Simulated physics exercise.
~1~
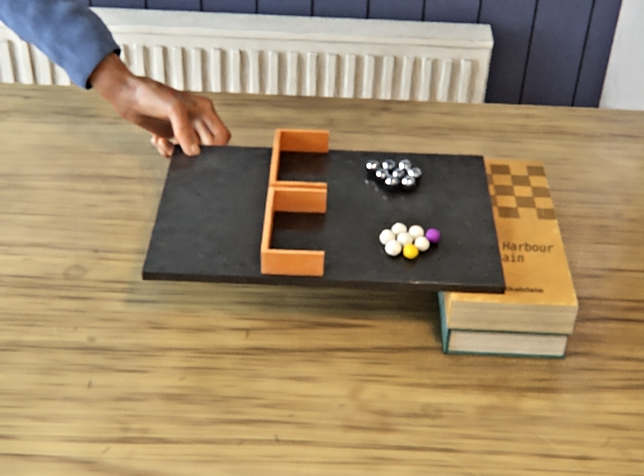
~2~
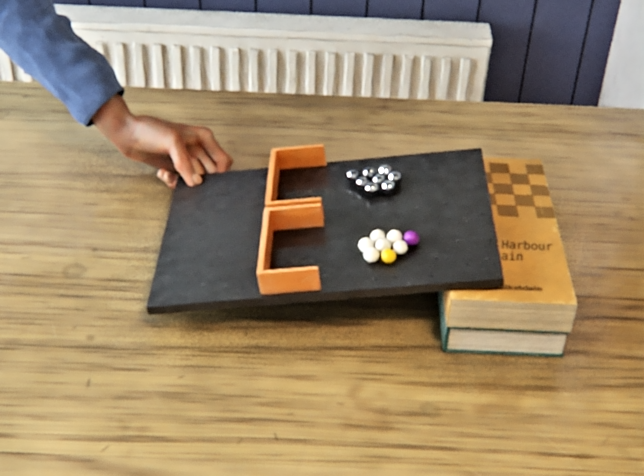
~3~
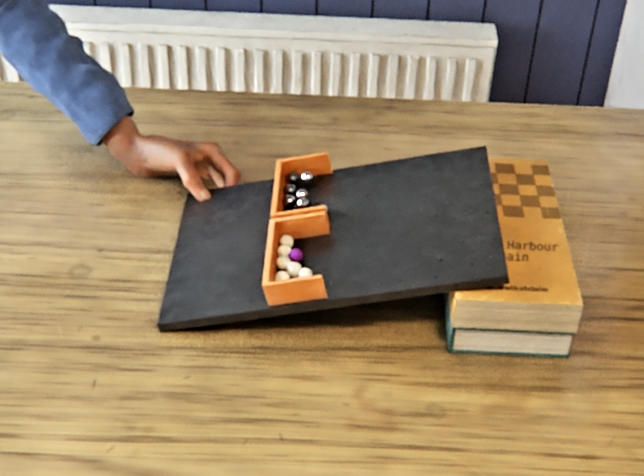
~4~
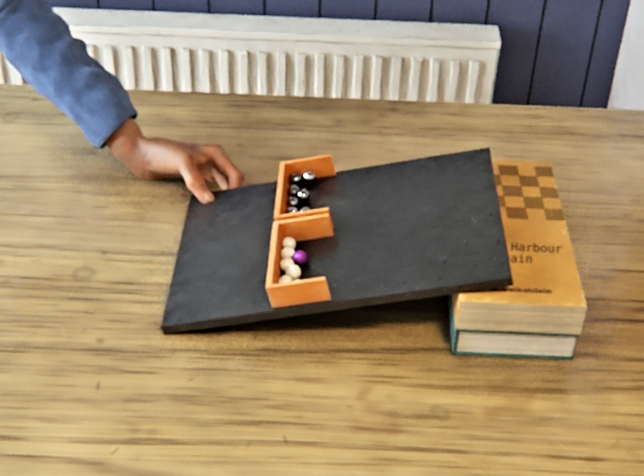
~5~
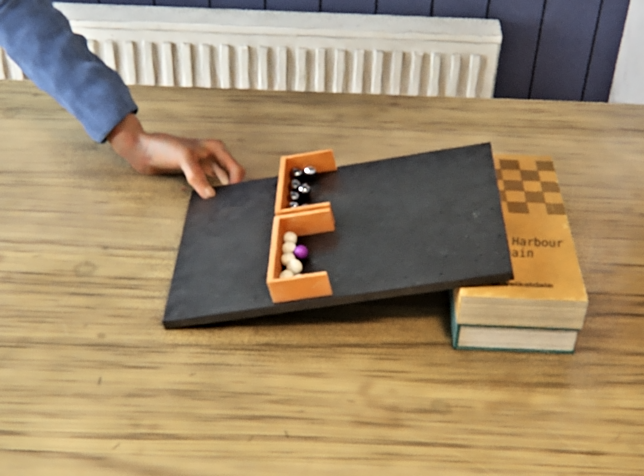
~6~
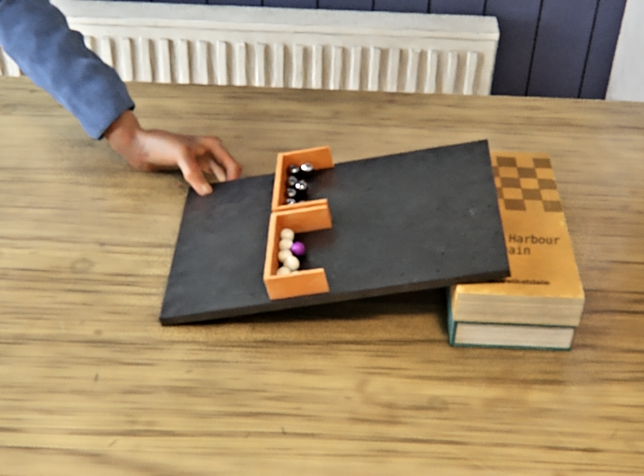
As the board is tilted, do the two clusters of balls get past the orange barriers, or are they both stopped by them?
Both clusters are stopped by the orange barriers. The mostly white balls in front and the shiny dark ones at the back each end up gathered against their own barrier.
